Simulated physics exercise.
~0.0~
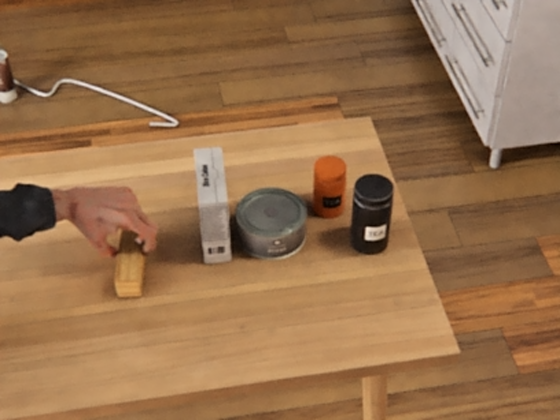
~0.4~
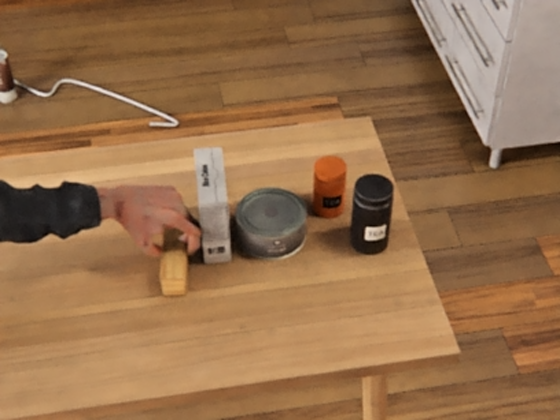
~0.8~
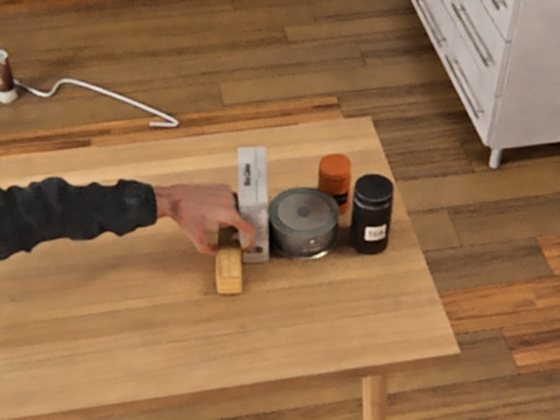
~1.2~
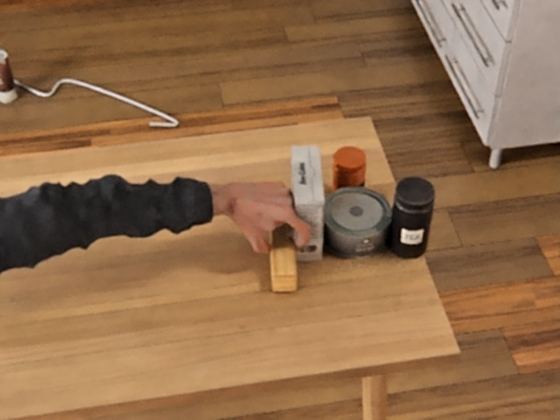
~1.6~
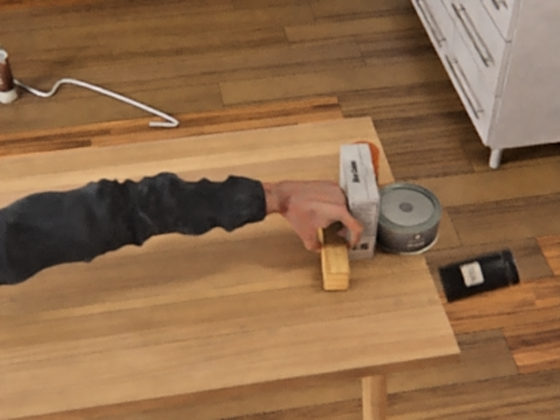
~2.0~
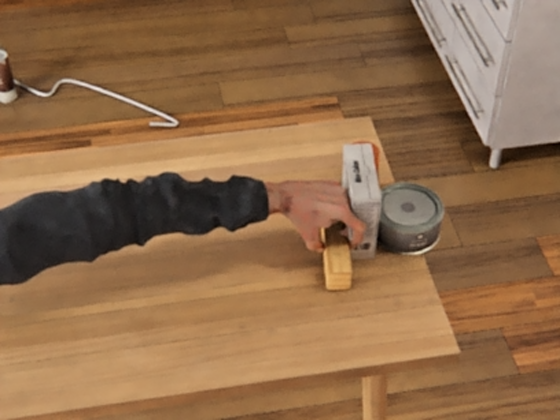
A hand slides a block rightward, pushing containers until the black jar falls off the table.
